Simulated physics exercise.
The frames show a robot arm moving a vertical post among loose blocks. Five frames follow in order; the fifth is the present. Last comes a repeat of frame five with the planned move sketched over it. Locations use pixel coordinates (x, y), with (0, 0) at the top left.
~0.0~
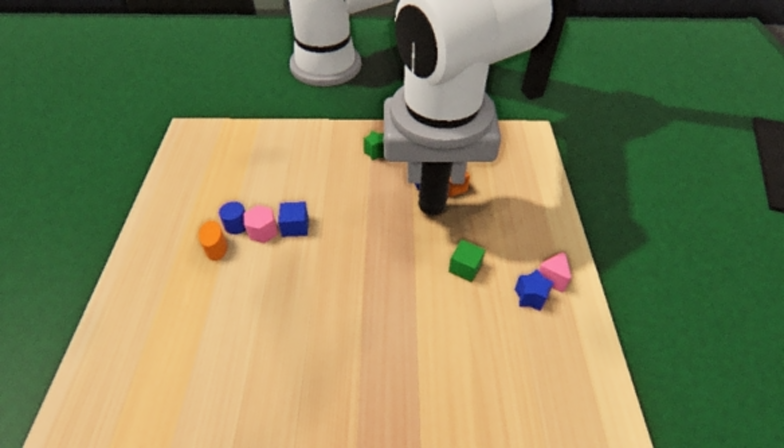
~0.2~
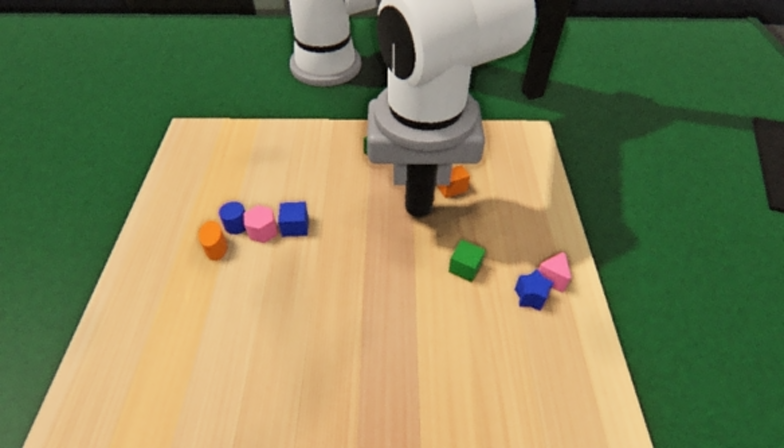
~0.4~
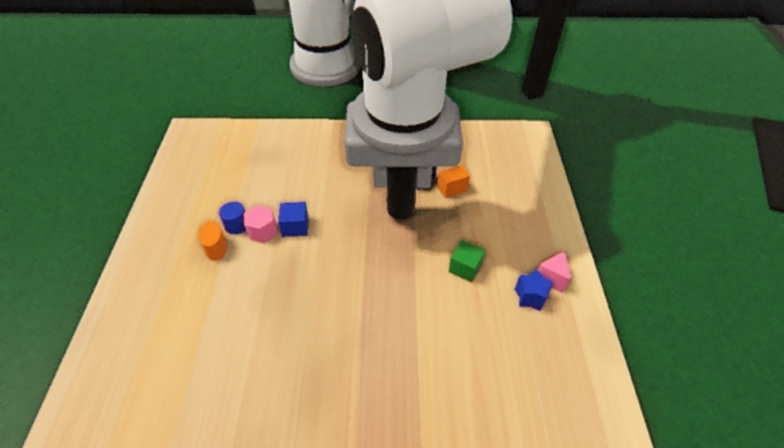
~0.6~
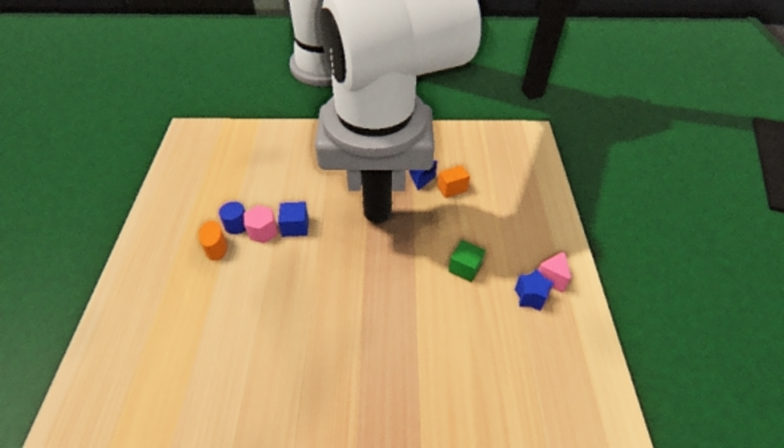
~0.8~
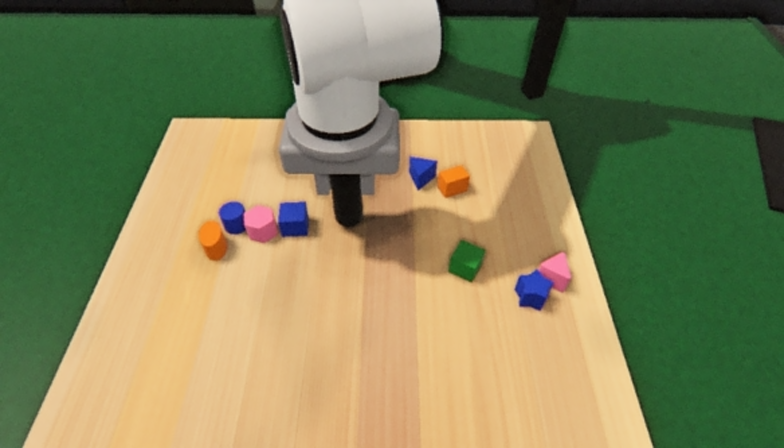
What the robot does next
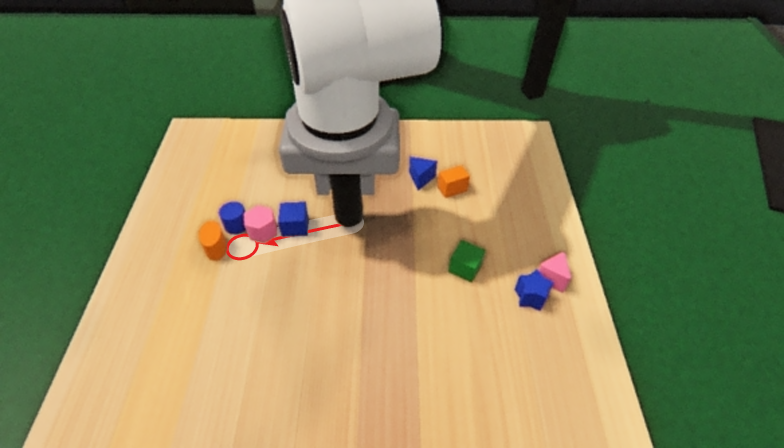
The clip shows a robot arm moving a dark vertical post steadily left across a wooden table toward a blue square block, revealing a blue triangular block behind it, while the scattered colored blocks stay still.
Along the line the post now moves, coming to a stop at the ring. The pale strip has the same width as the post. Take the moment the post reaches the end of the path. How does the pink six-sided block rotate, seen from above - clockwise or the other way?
Viewed from above: Clockwise.
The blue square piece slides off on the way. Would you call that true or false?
That is false.
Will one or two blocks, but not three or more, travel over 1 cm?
No.
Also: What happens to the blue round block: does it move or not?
At the end of the path, the blue round block has moved off its old spot.
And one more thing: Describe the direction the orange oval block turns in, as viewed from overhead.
From above, it looks like the orange oval block goes counterclockwise.
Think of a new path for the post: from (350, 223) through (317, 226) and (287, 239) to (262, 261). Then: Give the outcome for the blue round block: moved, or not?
That one moves away.
Path on the board, in a line from (350, 223) to (242, 247).
On the path given first. One third of the way, post (314, 224); pink six-sided block (256, 217); blue square piece (284, 212).
Two thirds of the way, post (277, 232); orange oval block (200, 235), turned 40° anticlockwise; blue round block (204, 203); pink six-sided block (219, 218), turned 20° clockwise; blue square piece (247, 218), turned 10° clockwise.
At the end, post (240, 241); orange oval block (190, 239), turned 70° anticlockwise; blue round block (194, 197); pink six-sided block (187, 217), turned 40° clockwise; blue square piece (212, 223), turned 30° clockwise.
